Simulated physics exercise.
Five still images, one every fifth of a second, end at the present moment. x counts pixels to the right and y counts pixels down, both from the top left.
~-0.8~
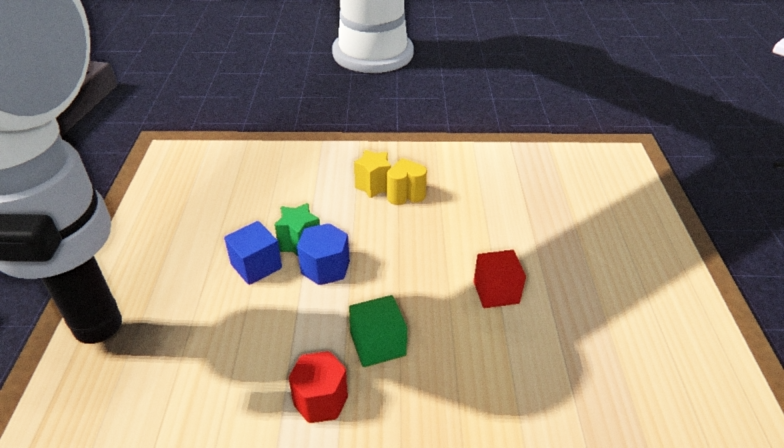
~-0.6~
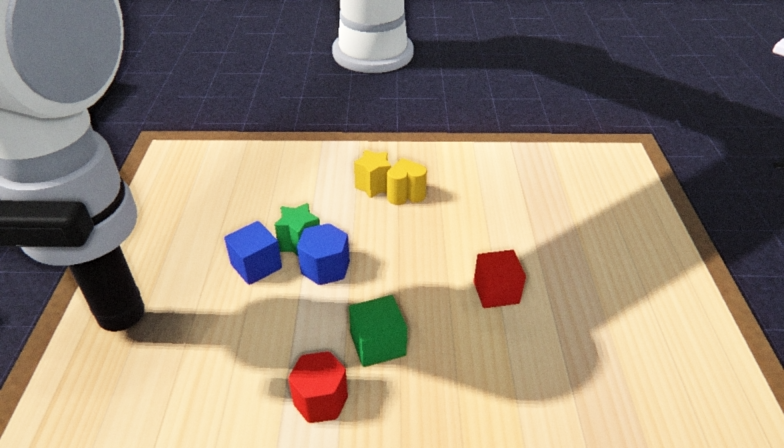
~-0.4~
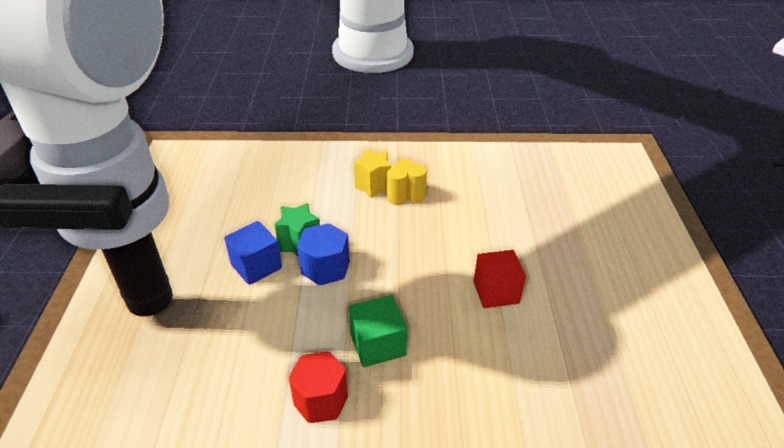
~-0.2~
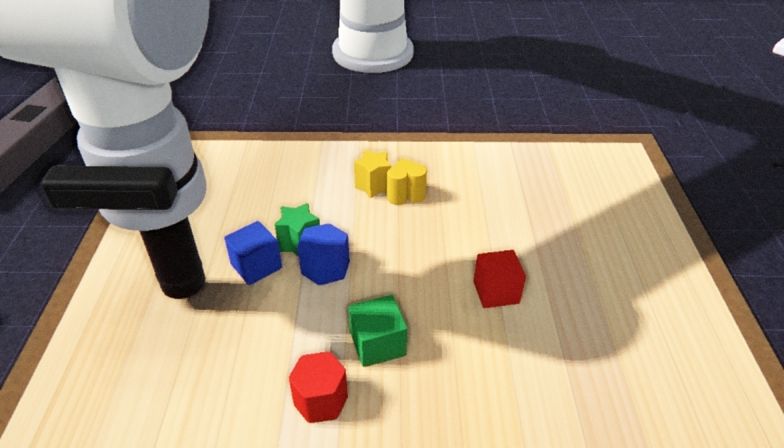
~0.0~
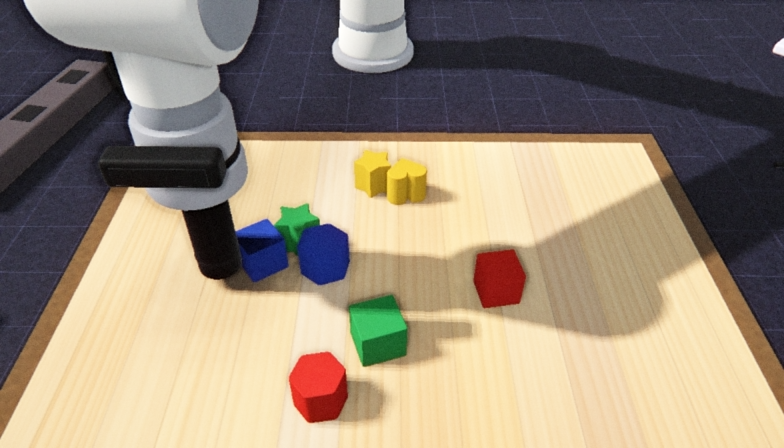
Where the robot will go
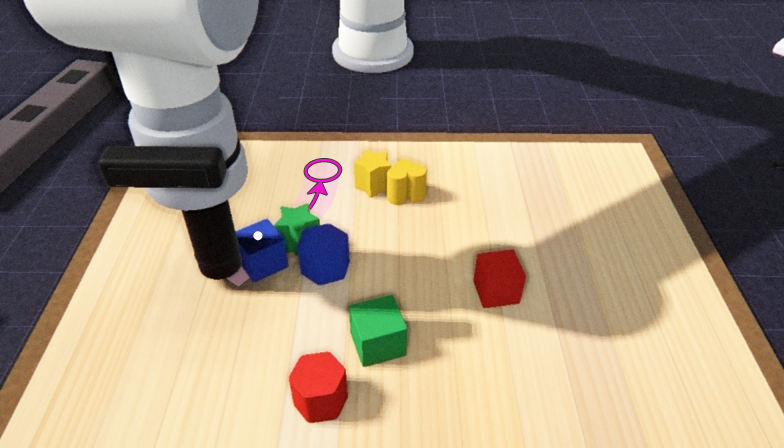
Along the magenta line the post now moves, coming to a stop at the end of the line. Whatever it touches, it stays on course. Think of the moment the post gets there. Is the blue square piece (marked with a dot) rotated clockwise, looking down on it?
Yes
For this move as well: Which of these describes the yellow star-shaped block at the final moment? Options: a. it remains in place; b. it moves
My pick is a.
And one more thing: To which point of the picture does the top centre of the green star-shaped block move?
It sits at (375, 199).
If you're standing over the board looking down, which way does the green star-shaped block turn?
Overhead view: Clockwise.
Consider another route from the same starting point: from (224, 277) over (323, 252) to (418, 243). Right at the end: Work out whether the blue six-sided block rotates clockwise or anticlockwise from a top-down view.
It swings round clockwise.
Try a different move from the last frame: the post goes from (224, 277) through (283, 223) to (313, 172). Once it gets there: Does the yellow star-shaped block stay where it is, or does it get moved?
That block is not shifted.
Drawn move, from (224, 277) over (272, 240) and (311, 206) to (323, 170); the dot is on the blue square piece.
On the path given first. One third of the way, post at (270, 229); blue square piece at (307, 205), turned 20° clockwise; green star-shaped block at (345, 201), turned 55° clockwise.
Two thirds of the way, post at (310, 194); blue square piece at (342, 189), turned 55° clockwise; green star-shaped block at (375, 199), turned 85° clockwise.
At the end, post at (322, 159); blue square piece at (341, 189), turned 55° clockwise; green star-shaped block at (375, 199), turned 85° clockwise; yellow star-shaped block still.
